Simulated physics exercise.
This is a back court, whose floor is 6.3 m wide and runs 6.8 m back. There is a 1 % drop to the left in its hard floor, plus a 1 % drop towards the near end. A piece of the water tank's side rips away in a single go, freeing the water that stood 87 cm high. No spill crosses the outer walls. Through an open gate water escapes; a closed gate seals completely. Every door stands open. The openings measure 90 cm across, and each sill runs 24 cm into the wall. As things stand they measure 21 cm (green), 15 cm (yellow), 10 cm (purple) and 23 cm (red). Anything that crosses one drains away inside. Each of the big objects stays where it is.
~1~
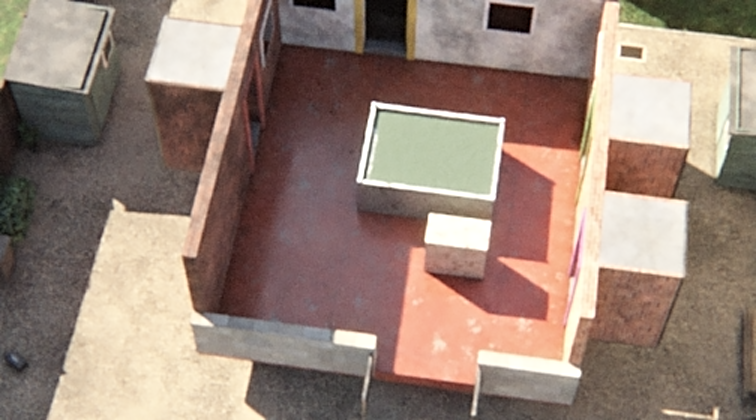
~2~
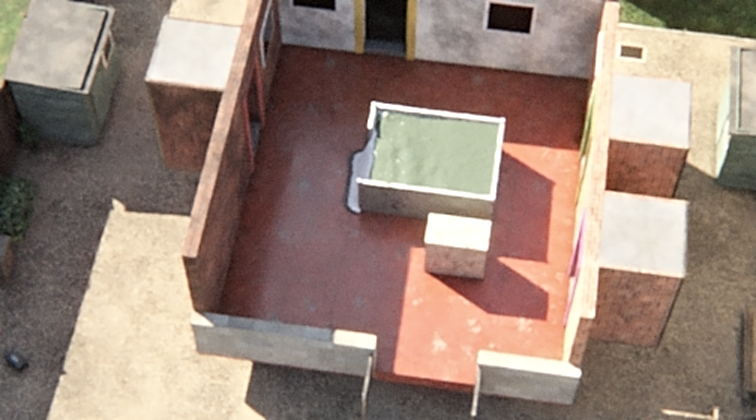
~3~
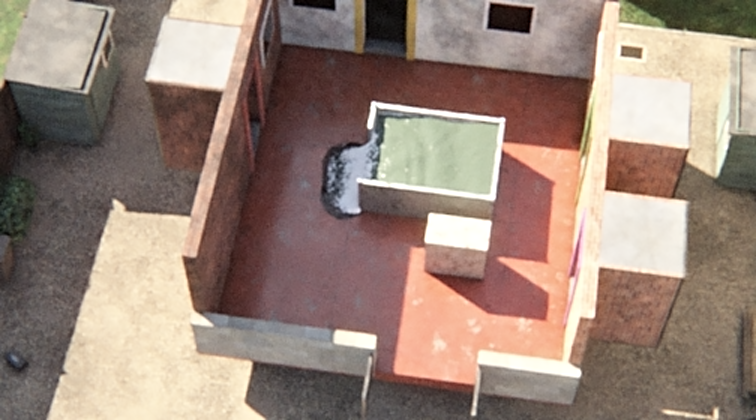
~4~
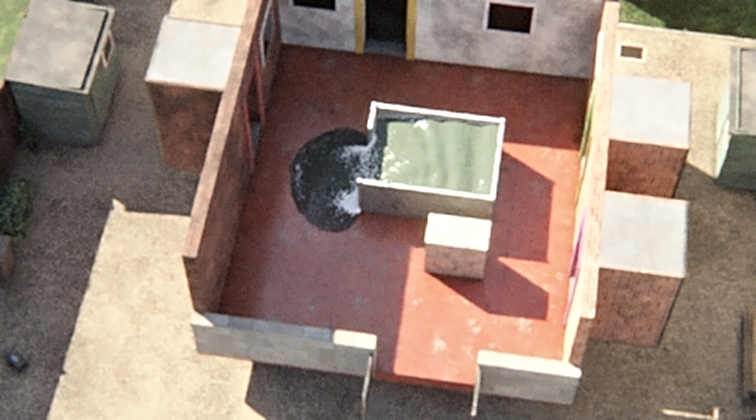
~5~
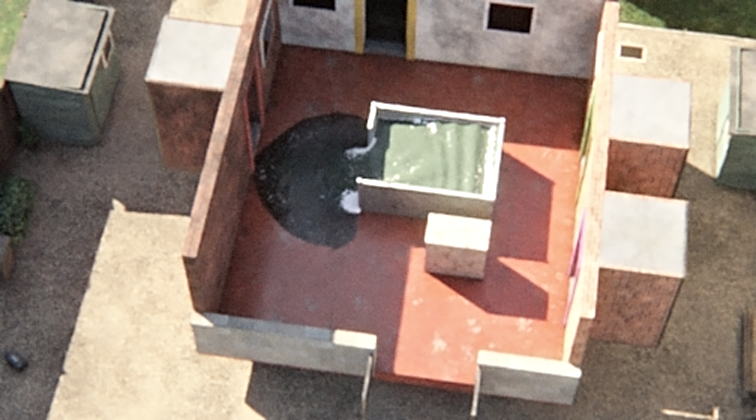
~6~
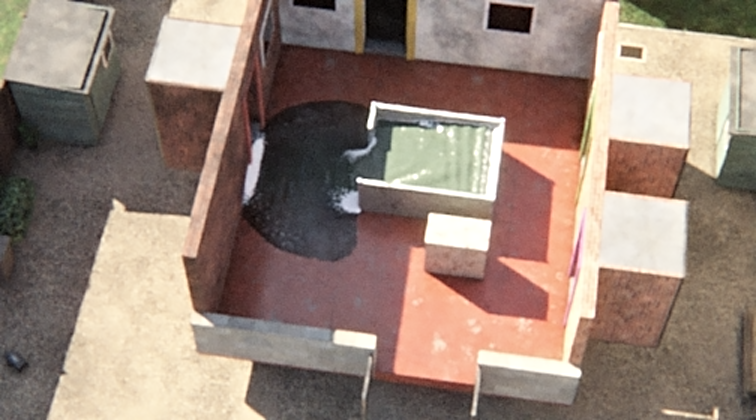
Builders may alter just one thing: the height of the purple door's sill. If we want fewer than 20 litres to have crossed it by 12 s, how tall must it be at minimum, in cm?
It needs to be roughly 11 cm tall.
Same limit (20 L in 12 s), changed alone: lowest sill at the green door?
Green - roughly 5.5 cm.
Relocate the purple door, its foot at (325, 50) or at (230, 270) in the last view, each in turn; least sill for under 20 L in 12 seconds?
Minimums: Roughly 19 cm and 18 cm.
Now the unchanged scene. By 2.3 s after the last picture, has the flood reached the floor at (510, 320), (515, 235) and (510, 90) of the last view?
First bone-dry, second bone-dry, third bone-dry.
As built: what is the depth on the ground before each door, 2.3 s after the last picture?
In cm - green: 0, yellow: 9, purple: 0, red: 31.
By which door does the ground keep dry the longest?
Last in order comes the green door.
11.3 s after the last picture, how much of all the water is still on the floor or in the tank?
Close to 84 per cent is still present.
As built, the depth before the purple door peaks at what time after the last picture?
Peak: Close to 4.5 s.
Then, 0.7 s after the last picture water covers 25 % of the floor, deepest (50 cm) near (258, 188); it has not reached the purple door.
Then, 2.3 s after the last picture water covers 40 % of the floor, deepest (44 cm) near (215, 327); it has not reached the purple door.
Then, 11.3 s after the last picture water covers 95 % of the floor, deepest (13 cm) near (213, 336); 7 cm at the purple door, 32 litres in over its 10 cm sill.
At the purple door as built, the water peaked near 16 cm, 4.5 s after the last picture.
With a sill of 9.5 cm, 39 litres would have come in within the 12 s; with 13.5 cm, 6 litres. So under 20 litres takes about 11 cm.
